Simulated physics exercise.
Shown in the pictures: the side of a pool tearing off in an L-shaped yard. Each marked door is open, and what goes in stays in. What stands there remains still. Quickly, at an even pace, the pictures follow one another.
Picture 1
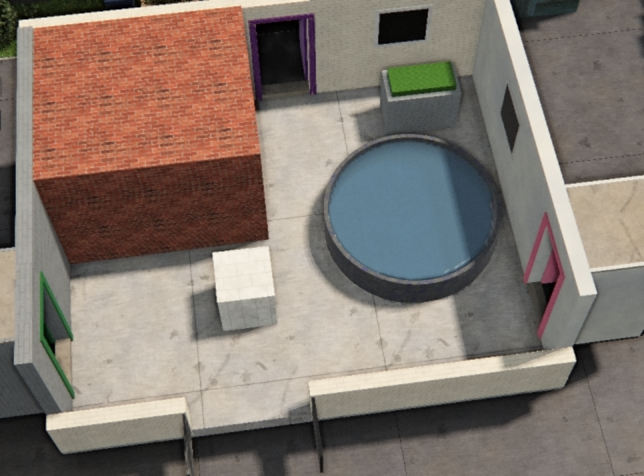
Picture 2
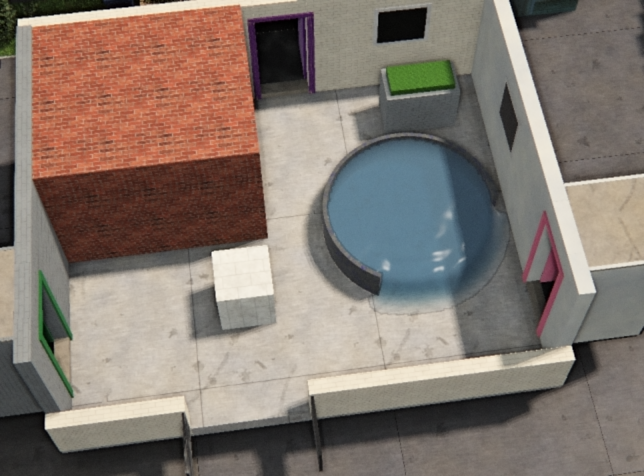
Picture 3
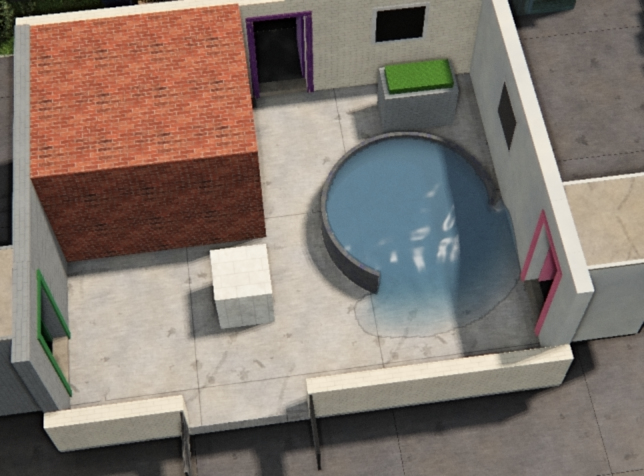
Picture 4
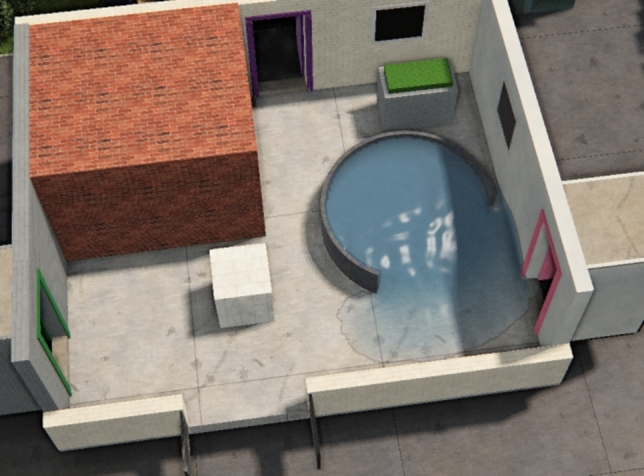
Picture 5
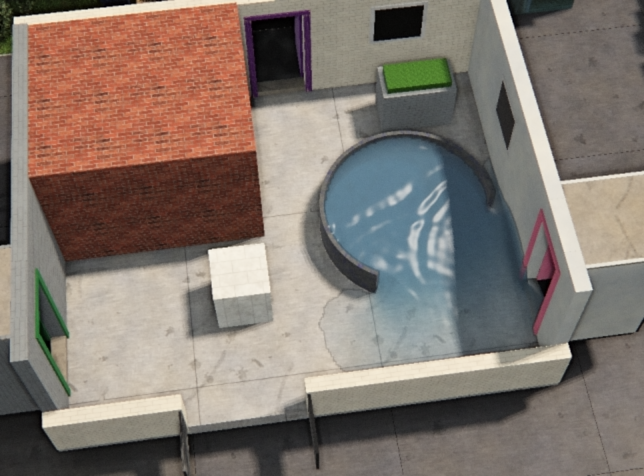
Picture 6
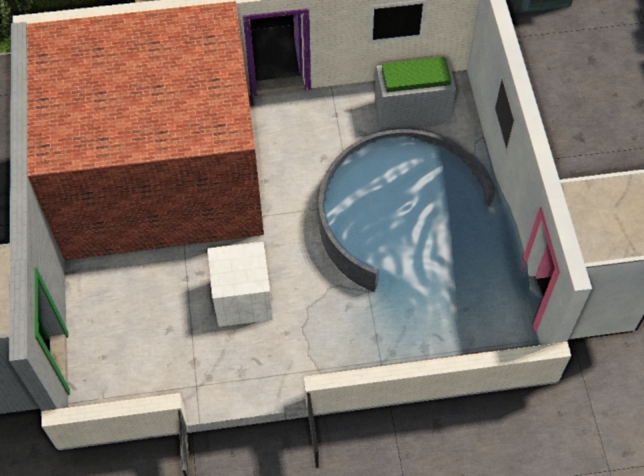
Water pours from the round pool's torn side and spreads across the pale yard floor.
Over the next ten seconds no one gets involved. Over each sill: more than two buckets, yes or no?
Purple door: No, not more; green door: Yes, more; pink door: Yes, more.
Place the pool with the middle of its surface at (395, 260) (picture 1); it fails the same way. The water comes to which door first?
Door: The pink door.
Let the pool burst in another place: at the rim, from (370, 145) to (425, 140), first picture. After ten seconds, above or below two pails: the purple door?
In this case purple ends up above.
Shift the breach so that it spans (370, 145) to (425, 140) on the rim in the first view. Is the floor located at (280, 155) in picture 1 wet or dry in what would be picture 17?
Soaked.
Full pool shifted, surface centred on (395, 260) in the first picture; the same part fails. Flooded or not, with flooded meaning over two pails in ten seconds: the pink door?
At the pink door, the inflow ends up past the threshold.
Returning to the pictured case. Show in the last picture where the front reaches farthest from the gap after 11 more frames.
My pick would be pixel (172, 413).
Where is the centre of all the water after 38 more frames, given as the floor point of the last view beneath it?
Around pixel (326, 279).
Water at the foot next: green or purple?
I'd say the green door.
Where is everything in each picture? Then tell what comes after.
The pool at (412, 209) is whole and still, in the first picture.
Water pours out at (464, 277) and has run to (374, 304), in the second picture.
Water pours out at (463, 276) and has run to (365, 324), in the third picture.
Water pours out at (462, 276) and has run to (347, 328), in the fourth picture.
The front is at (491, 162), out from the gap at (461, 276), in the fifth picture.
The front is at (485, 141), out from the gap at (460, 275), in the sixth picture.
A moment on, water covers 30 % of the floor; the purple door not reached, the green door not reached, the pink door over two buckets in.
Next, water covers 40 % of the floor; the purple door not reached, the green door not reached, the pink door far over two buckets in.
Then, water covers 70 % of the floor; the purple door not reached, the green door wet at the sill, nothing in, the pink door far over two buckets in.
Later, water covers 95 % of the floor; the purple door wet at the sill, nothing in, the green door over two buckets in, the pink door far over two buckets in.
In the end, water covers 100 % of the floor; the purple door wet at the sill, nothing in, the green door over two buckets in, the pink door far over two buckets in.
